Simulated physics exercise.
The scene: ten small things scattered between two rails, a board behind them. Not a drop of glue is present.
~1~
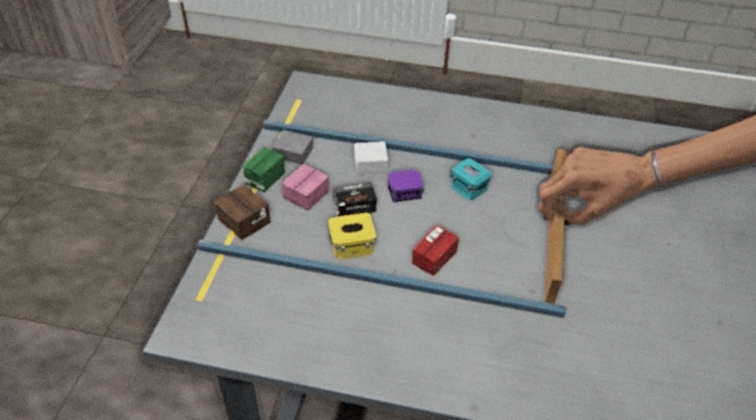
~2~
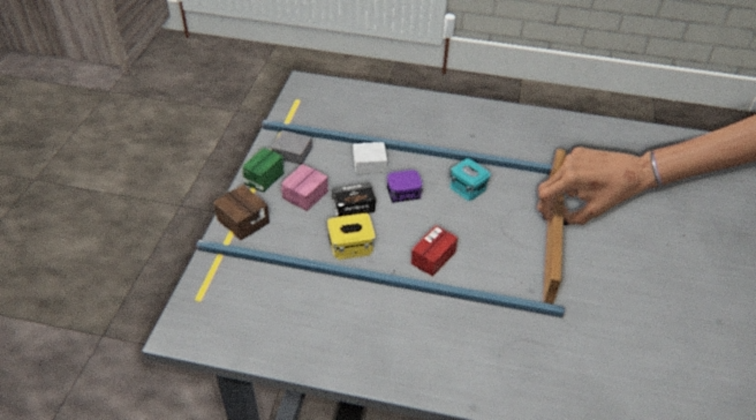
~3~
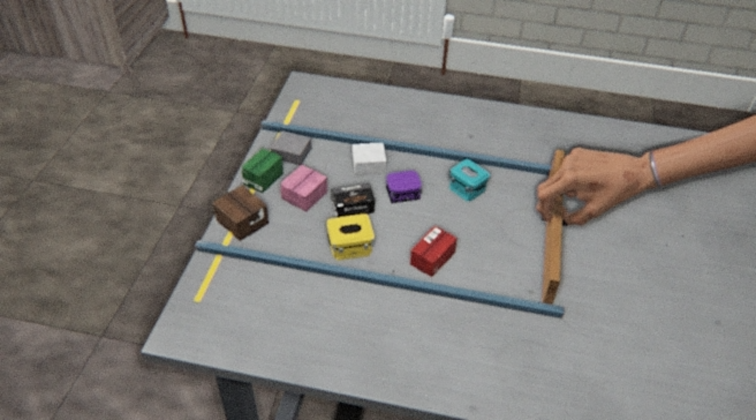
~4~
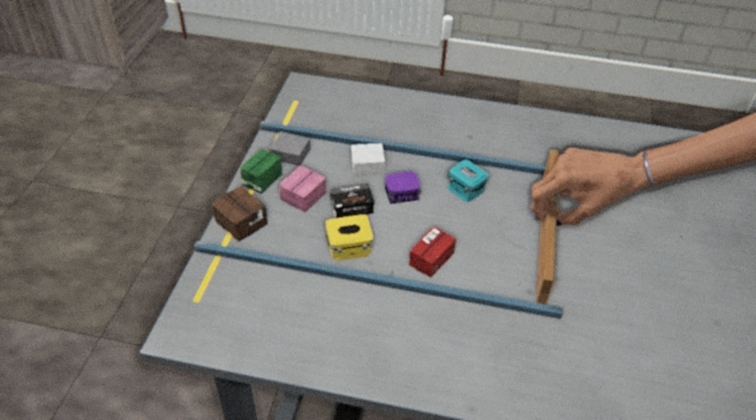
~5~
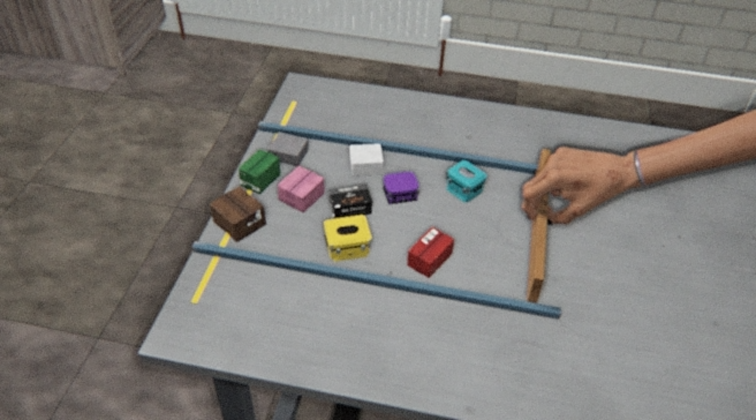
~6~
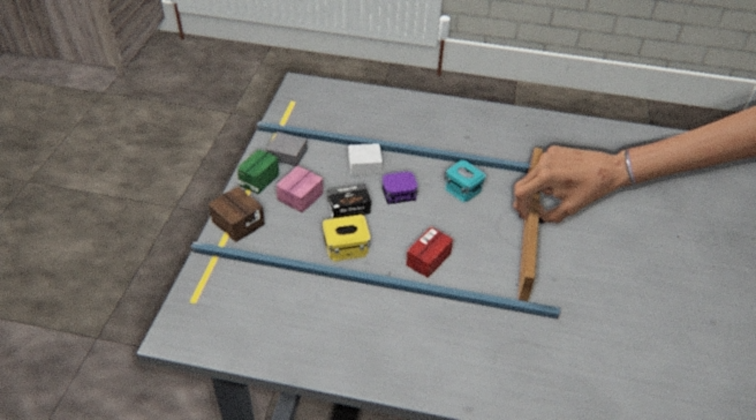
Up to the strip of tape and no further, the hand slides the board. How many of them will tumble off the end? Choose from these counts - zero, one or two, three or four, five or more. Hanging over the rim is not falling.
Count: Five or more.
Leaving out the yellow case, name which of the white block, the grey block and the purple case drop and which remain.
White block: Still there. Grey block: Over the edge. Purple case: Still there.
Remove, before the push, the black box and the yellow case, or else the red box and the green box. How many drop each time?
Count of fallen: 4 / 3.
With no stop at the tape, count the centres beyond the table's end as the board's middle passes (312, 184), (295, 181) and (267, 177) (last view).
Per position: 0 / 2 / 5.
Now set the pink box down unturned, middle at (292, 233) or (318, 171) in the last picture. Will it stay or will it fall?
Results in order - down; down.
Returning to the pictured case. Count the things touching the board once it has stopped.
It's 5 of them.
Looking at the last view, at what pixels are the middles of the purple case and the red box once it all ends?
Final positions: Near (240, 176); near (215, 221).
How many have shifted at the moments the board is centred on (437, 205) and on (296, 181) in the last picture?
At the first spot the count is 3, and at the second it is 10.
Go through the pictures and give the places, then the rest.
In the first picture, green box (264, 170); brown box (243, 212); grey block (293, 148); board (556, 222); tape (256, 186).
In the second picture, brown box (242, 212); board (555, 222).
In the third picture, grey block (291, 148); black box (353, 201).
In the fourth picture, green box (261, 171); yellow case (349, 238).
In the fifth picture, brown box (238, 214); red box (431, 252).
In the sixth picture, green box (258, 172); brown box (237, 214); grey block (287, 149); board (531, 220); tape (250, 187).
Soon after, none off yet; green box at rest near (258, 172); brown box at rest near (237, 214); grey block at rest near (287, 149).
After that, none off yet; green box at rest near (258, 172); brown box displaced a little near (224, 212); grey block at rest near (287, 149).
In the end, the number that fall off is five or more; gone, yellow case, pink box, grey block, brown box and green box.
